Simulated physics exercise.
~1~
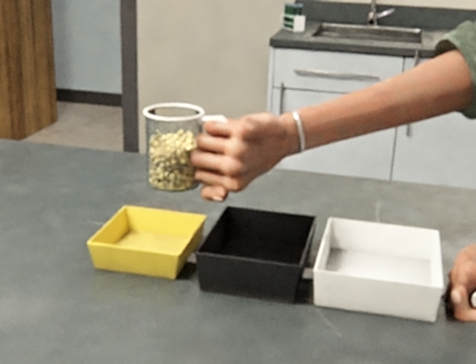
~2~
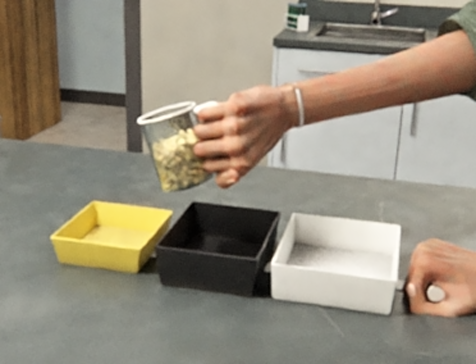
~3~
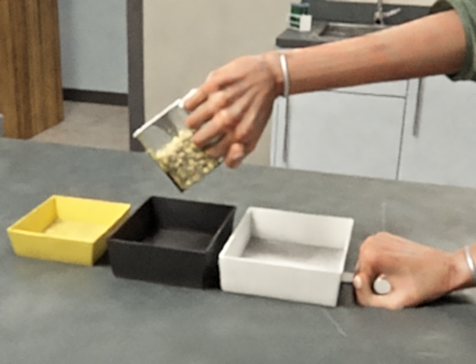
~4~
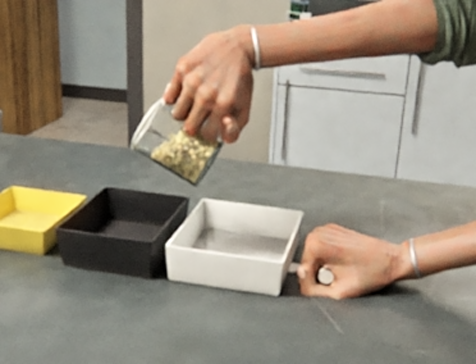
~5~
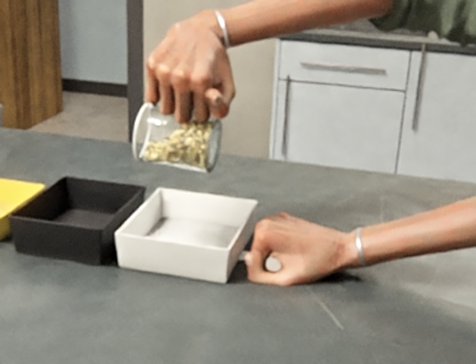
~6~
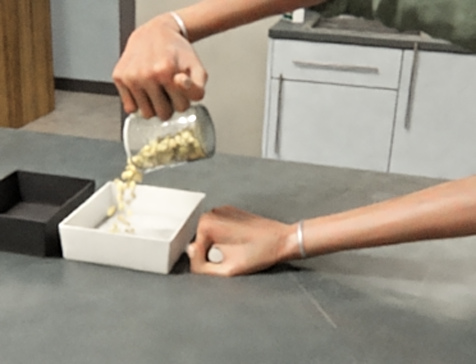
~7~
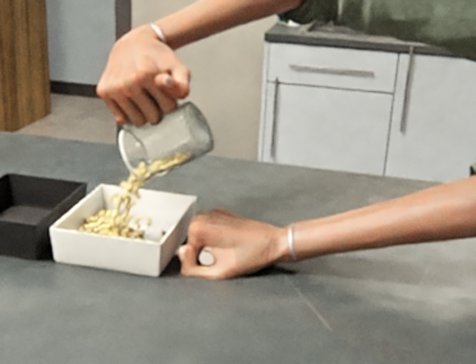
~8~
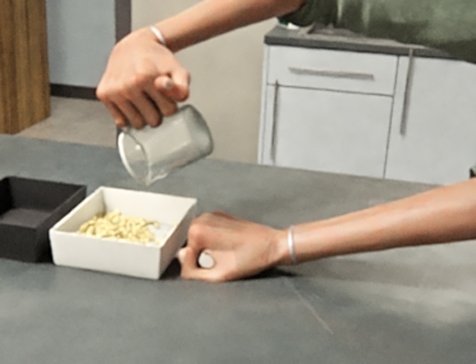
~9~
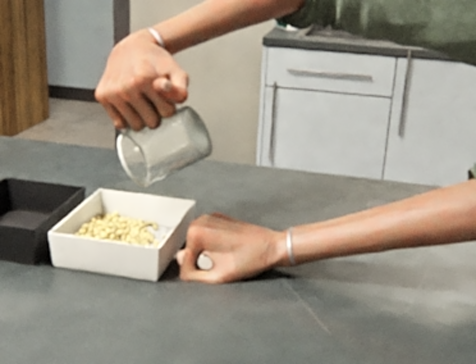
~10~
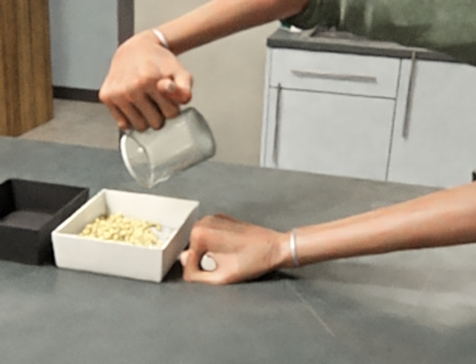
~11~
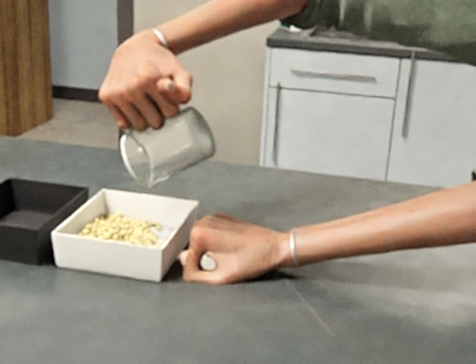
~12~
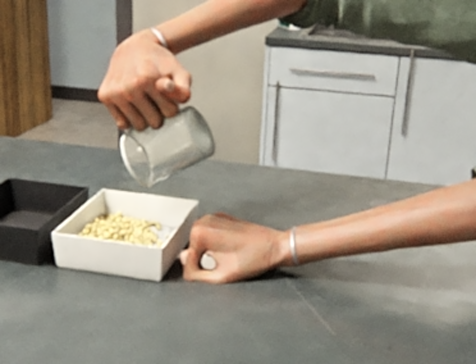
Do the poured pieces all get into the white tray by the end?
Yes, the pieces all land in the white tray, and none end up in the black or yellow tray or on the table.
